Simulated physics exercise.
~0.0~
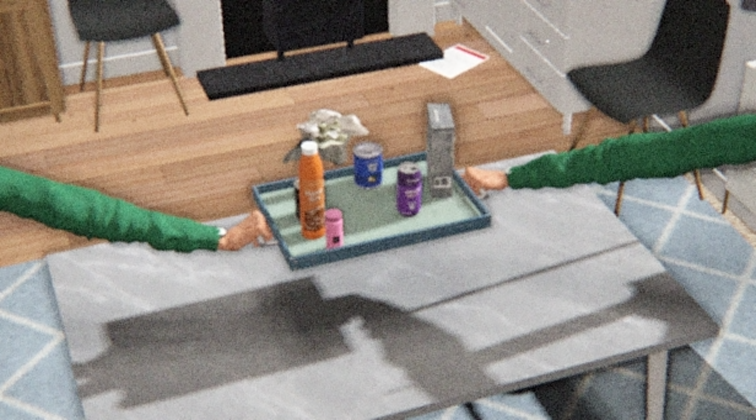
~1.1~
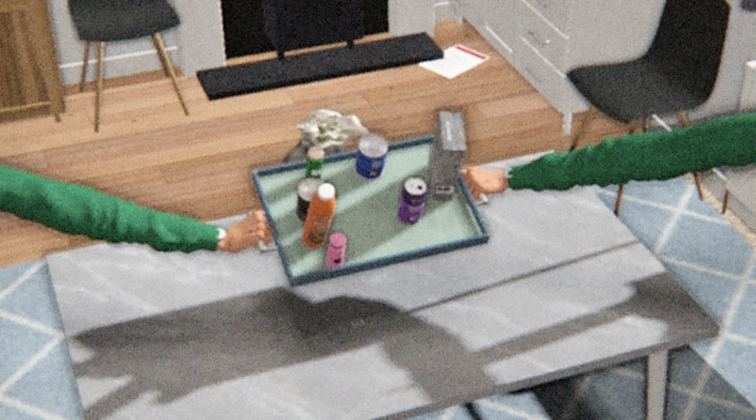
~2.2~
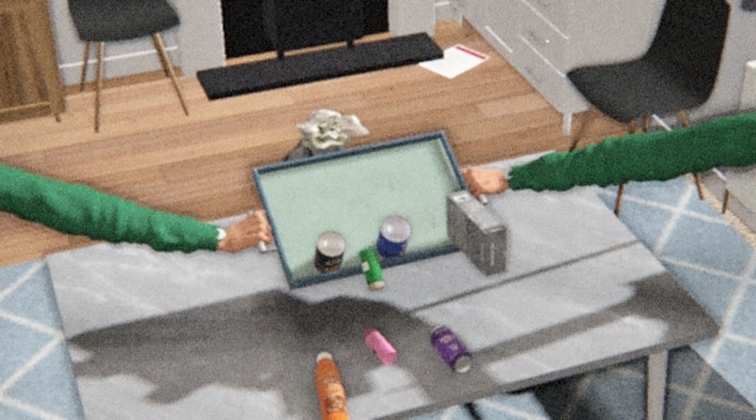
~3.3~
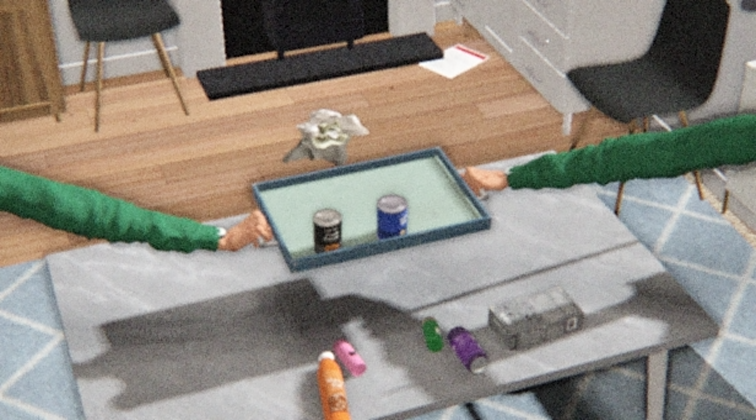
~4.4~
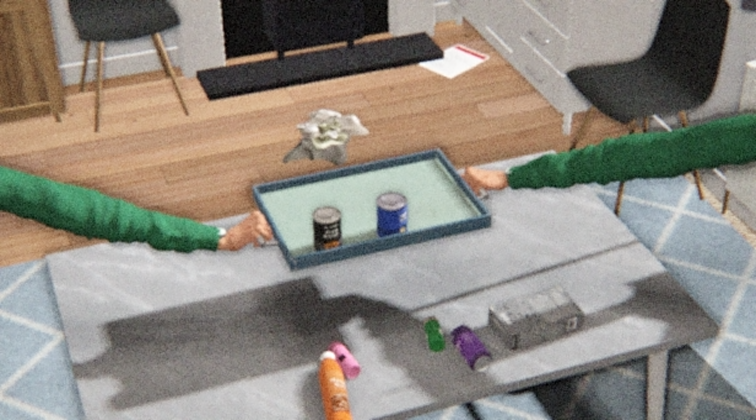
The footage shows two green-sleeved arms holding a tray of containers above a table and tipping its near edge down, so an orange bottle, pink shaker, purple can, green shaker and grey packet spill onto the tabletop before the tray levels with the black and blue tins still upright aboard.
